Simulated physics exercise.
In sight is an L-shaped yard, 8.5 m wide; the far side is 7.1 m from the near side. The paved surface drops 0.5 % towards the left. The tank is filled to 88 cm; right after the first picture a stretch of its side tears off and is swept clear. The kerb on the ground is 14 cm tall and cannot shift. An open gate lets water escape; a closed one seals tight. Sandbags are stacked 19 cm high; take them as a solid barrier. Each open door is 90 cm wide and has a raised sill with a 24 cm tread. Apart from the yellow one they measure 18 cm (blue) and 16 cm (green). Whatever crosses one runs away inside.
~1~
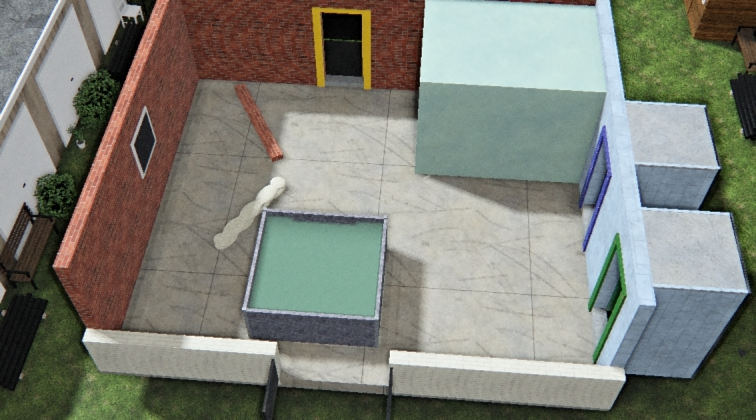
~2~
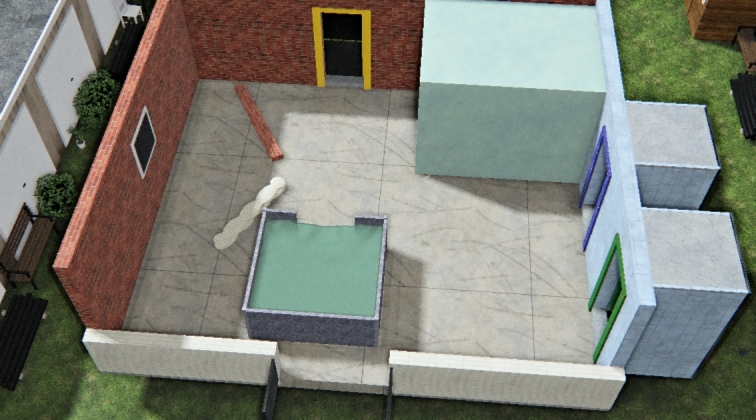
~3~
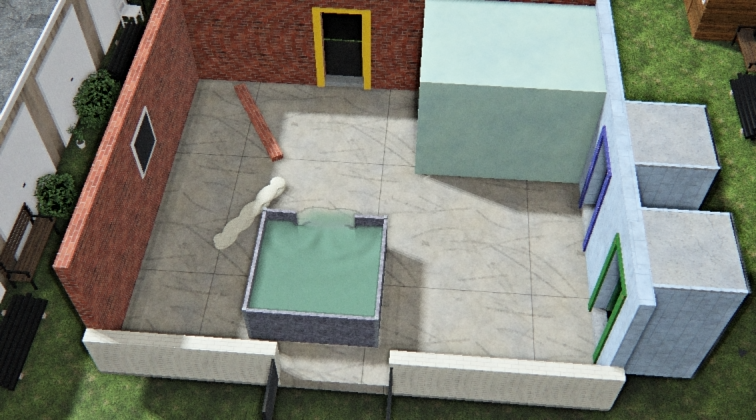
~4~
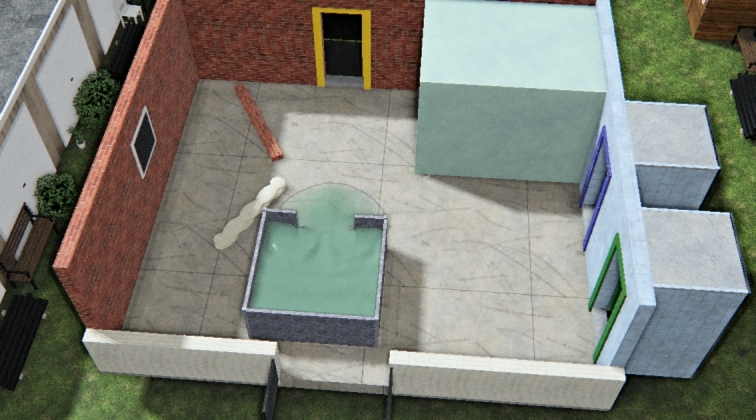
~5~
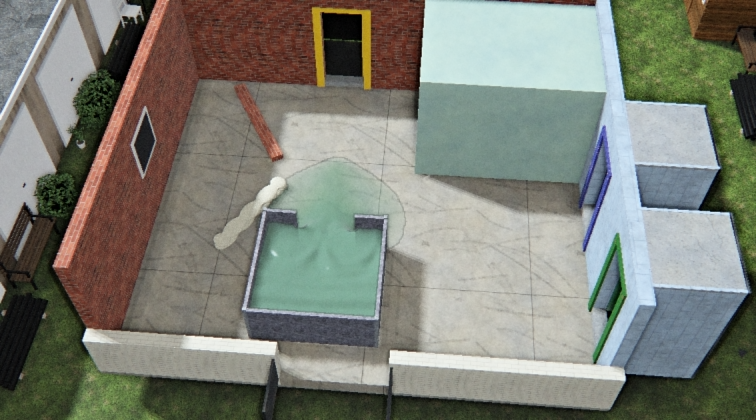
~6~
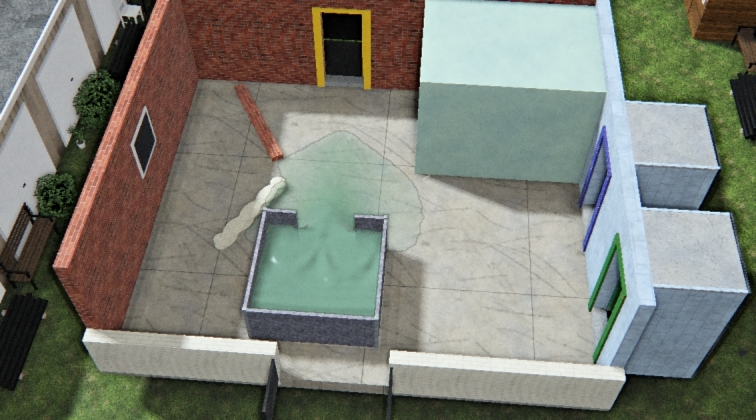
A paved yard enclosed by red brick walls at the left and back, pale blue walls at the right and low cream walls in front is seen from high above by a still camera. A grey-walled tank of green water stands near the front, with pale sandbags and a reddish beam behind it, a yellow-framed door beyond. The tank's far side opens, and water pours out, fanning across the paving.
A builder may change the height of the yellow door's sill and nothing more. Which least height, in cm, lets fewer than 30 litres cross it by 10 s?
At least 28 cm or so.
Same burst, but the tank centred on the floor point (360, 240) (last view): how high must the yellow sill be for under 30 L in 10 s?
Then roughly 31 cm.
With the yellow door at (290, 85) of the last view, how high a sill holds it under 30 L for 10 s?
About 26 cm.
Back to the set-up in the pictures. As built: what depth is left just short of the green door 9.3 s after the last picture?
About 1.5 cm.
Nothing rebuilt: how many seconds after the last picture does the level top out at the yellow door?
Near 1.8 s.
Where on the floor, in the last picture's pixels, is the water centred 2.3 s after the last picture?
Around (329, 205).
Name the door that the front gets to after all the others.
Last comes the green one.
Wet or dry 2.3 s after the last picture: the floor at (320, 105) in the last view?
It is wet.
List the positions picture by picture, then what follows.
In the first picture, still water, 88 cm deep, in the tank at (318, 264); the yellow door at (343, 53) is dry.
In the second picture, water pours out on the far side and has run 0.4 m, to a hidden place; about 10 cm deep outside, 88 cm at the back.
In the third picture, water pours out on the far side and has run 0.8 m, to (317, 210); about 14 cm deep outside, 88 cm at the back.
In the fourth picture, the gap is on the far side, the front 1.5 m out at (330, 186); the back of the tank holds 86 cm.
In the fifth picture, the front is at (337, 160), 2.2 m from the gap on the far side; 4.4 m2 of floor is wet, 79 cm left at the back.
In the sixth picture, water pours out on the far side and has run 2.9 m, to (338, 135); about 6 cm deep outside, 74 cm at the back; the yellow door at (343, 53), 4.5 m from the gap, is still 1.5 m from the nearest water.
Then, 0.7 s after the last picture water covers 30 % of the floor, deepest (44 cm) near (326, 235); 3 cm at the yellow door, 17 litres in over its 12 cm sill.
Then, 2.3 s after the last picture water covers 45 % of the floor, deepest (36 cm) near (324, 88); 30 cm at the yellow door, 213 litres in over its 12 cm sill.
Then, 9.3 s after the last picture water covers 95 % of the floor, deepest (18 cm) near (118, 344); 12 cm at the yellow door, 397 litres in over its 12 cm sill.
At the yellow door as built, the water peaked near 35 cm, 1.7 s after the last picture.
With a sill of 23.5 cm, 71 litres would have come in within the 10 s; with 31.5 cm, 11 litres. So under 30 litres takes about 28 cm.
